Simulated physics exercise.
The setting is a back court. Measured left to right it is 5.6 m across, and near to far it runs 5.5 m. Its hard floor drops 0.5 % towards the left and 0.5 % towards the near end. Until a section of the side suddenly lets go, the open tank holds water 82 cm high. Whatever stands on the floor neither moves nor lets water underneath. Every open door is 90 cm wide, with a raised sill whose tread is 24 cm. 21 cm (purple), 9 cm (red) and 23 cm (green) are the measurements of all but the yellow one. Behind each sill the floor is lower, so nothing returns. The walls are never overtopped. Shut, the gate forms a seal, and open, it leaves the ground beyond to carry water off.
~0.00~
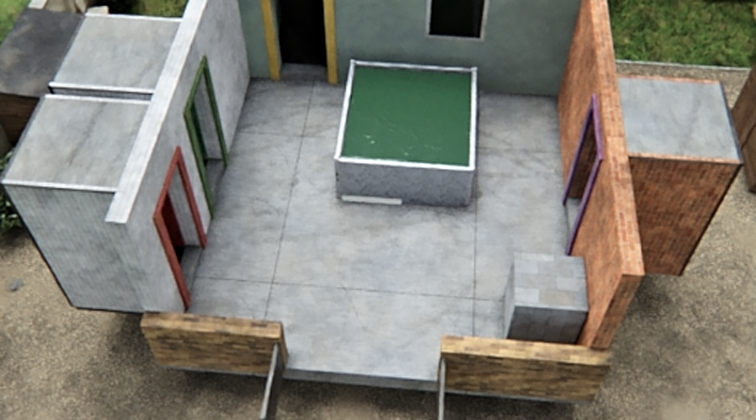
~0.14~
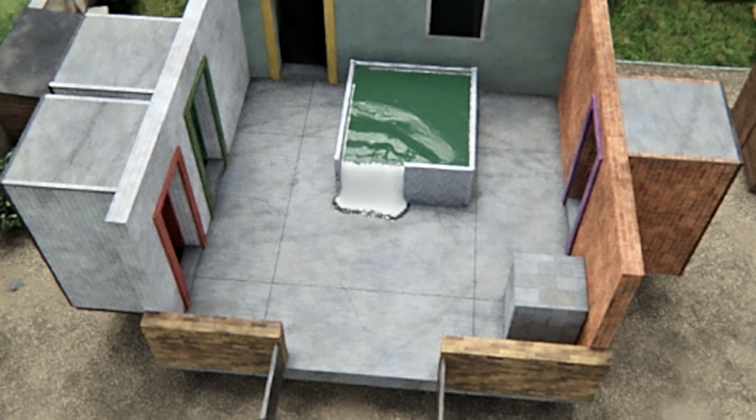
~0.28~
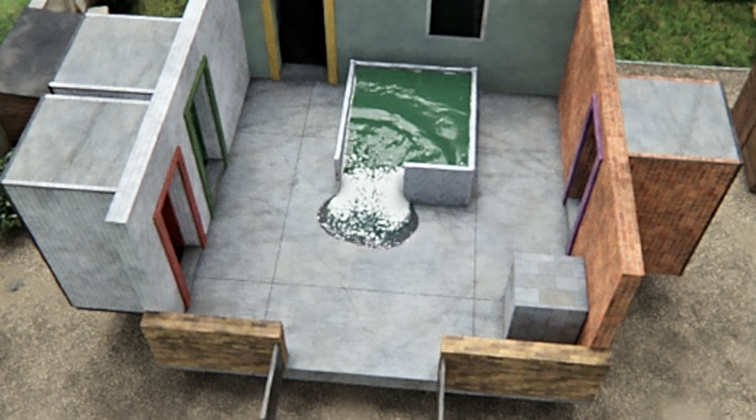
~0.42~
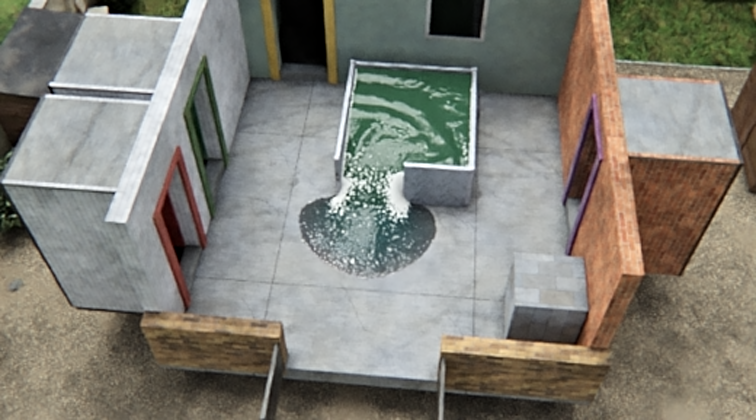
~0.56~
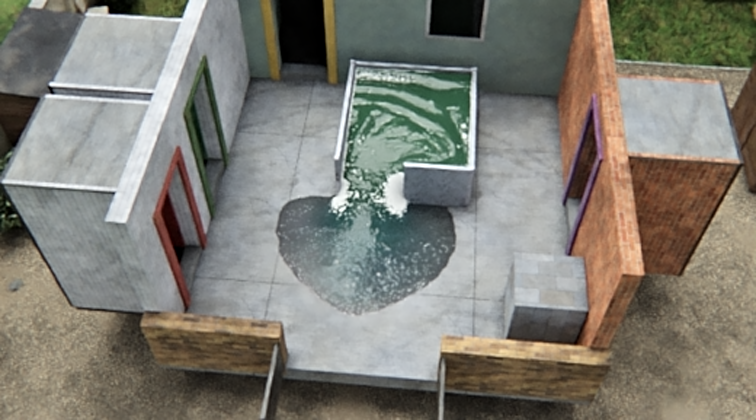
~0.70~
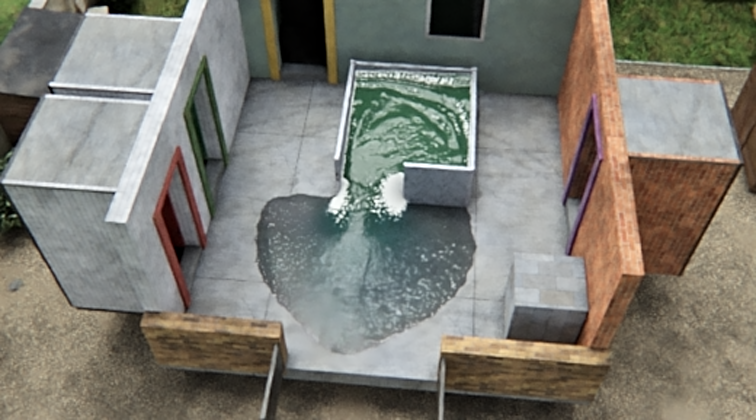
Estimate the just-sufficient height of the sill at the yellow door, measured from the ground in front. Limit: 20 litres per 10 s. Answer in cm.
I would say 6.5 cm.
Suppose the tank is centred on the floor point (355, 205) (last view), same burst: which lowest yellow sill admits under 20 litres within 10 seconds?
Minimum: Approx. 16 cm.
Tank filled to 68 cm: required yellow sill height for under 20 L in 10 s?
The step would need to be some 5.5 cm high.
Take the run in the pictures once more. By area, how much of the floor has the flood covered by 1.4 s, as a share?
Approximately 40 %.
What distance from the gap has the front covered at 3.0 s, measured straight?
Close to 4.2 metres, I'd say.
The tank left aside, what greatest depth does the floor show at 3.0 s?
I'd put it near 28 cm.
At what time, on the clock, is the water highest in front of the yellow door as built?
About 6.5 seconds.
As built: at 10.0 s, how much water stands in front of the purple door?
Lab note: Depth approx. 2.0 cm.
After 1.4 s water covers 40 % of the floor, deepest (46 cm) near (362, 205); it has not reached the yellow door.
After 3.0 s water covers 45 % of the floor, deepest (28 cm) near (362, 205); it has not reached the yellow door.
After 10.0 s water covers 95 % of the floor, deepest (10 cm) near (177, 343); 6 cm at the yellow door, 0 litres in over its 17 cm sill.
At the yellow door as built, the water arrived by 4.8 s and peaked near 11 cm at 6.6 s.
Run again over the same 10 s with other heights there, 29 litres in over 6 cm, 8 litres over 8 cm. The limit of 20 litres is kept from about 6.5 cm up.
